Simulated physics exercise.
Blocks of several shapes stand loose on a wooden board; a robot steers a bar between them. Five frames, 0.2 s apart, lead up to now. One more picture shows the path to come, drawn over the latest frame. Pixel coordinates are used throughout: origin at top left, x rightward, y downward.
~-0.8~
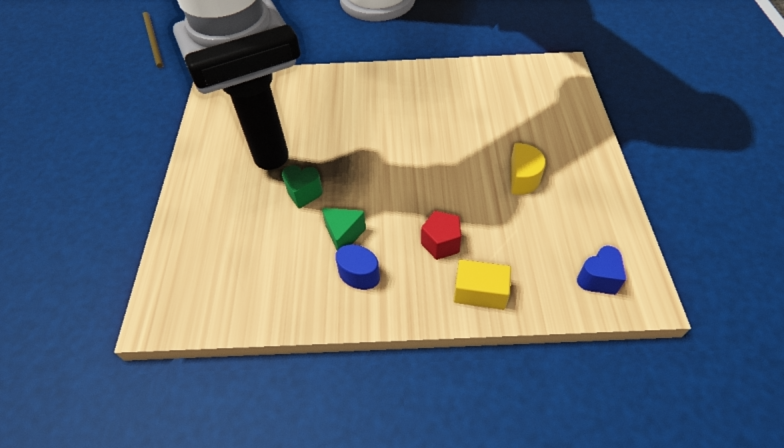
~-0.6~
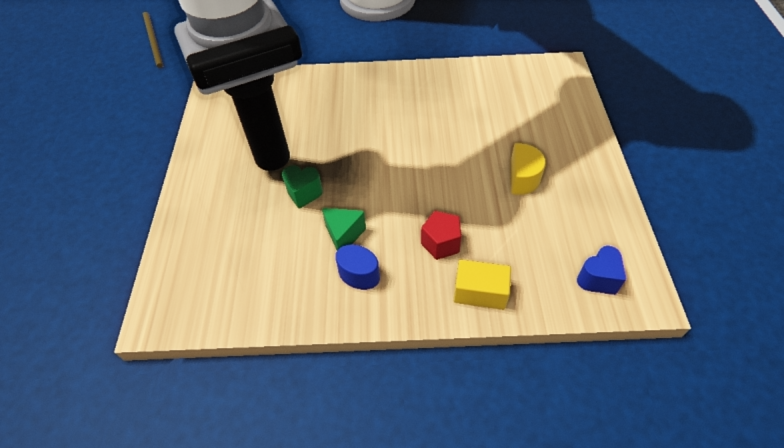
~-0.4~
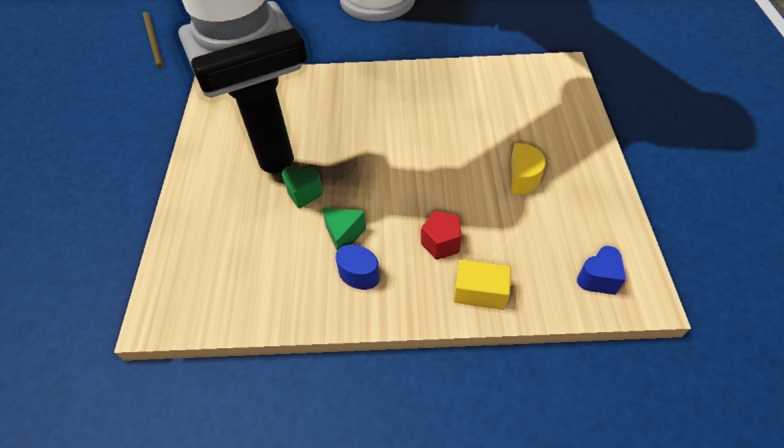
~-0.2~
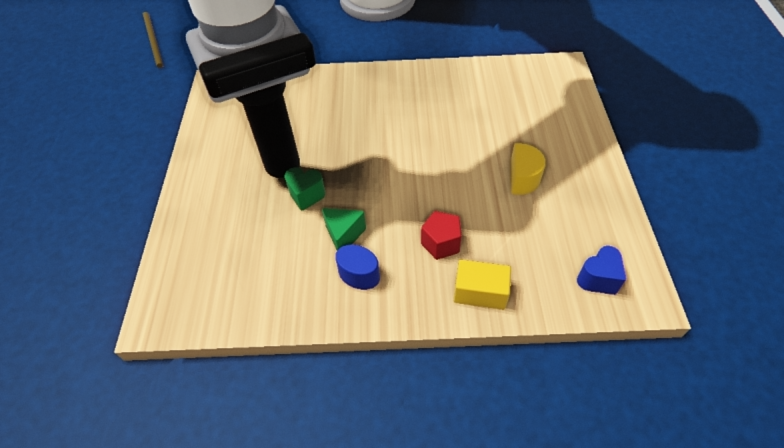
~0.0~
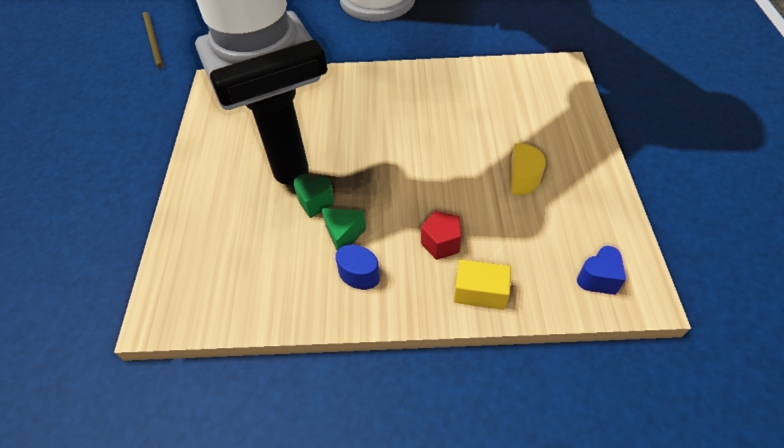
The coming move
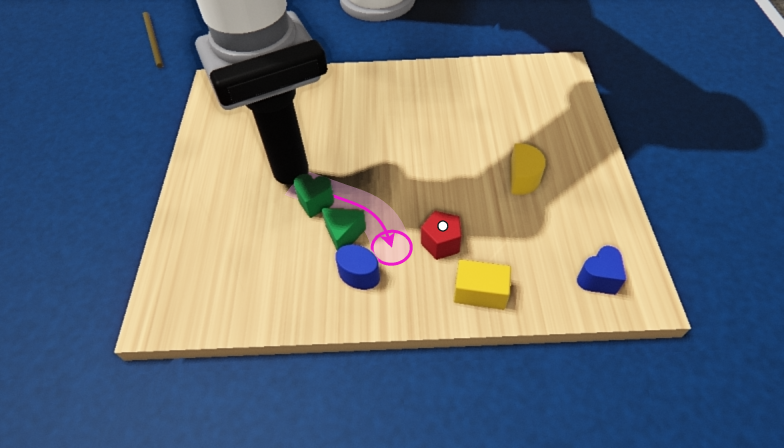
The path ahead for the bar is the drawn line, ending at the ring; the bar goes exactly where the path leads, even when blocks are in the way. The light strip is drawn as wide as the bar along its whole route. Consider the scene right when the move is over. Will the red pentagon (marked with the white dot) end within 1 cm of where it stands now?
That would be a yes.
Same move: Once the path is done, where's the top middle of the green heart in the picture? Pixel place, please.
It is going to be at (362, 251).
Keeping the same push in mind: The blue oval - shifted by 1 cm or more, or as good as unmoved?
Well, the blue oval shifts from its place.
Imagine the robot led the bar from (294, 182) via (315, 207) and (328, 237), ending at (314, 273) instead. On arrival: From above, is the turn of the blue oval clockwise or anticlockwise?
Spins clockwise.
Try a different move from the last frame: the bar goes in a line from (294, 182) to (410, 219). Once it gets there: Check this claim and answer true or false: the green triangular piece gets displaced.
The statement is true.
Path on the board, from (294, 182) through (333, 196) and (372, 213) to (392, 247); the dot is on the red pentagon.
On the path given first. One third of the way, bar (332, 187); green heart (338, 208), turned 55° clockwise; green triangular piece (344, 233); blue oval (358, 265), turned 15° anticlockwise.
Two thirds of the way, bar (372, 205); green heart (360, 225), turned 110° clockwise; green triangular piece (339, 249), turned 30° clockwise; blue oval (356, 271), turned 45° anticlockwise.
At the end, bar (391, 238); green heart (362, 251), turned 180° clockwise; green triangular piece (322, 259), turned 40° clockwise; blue oval (353, 279), turned 45° anticlockwise; red pentagon in place.
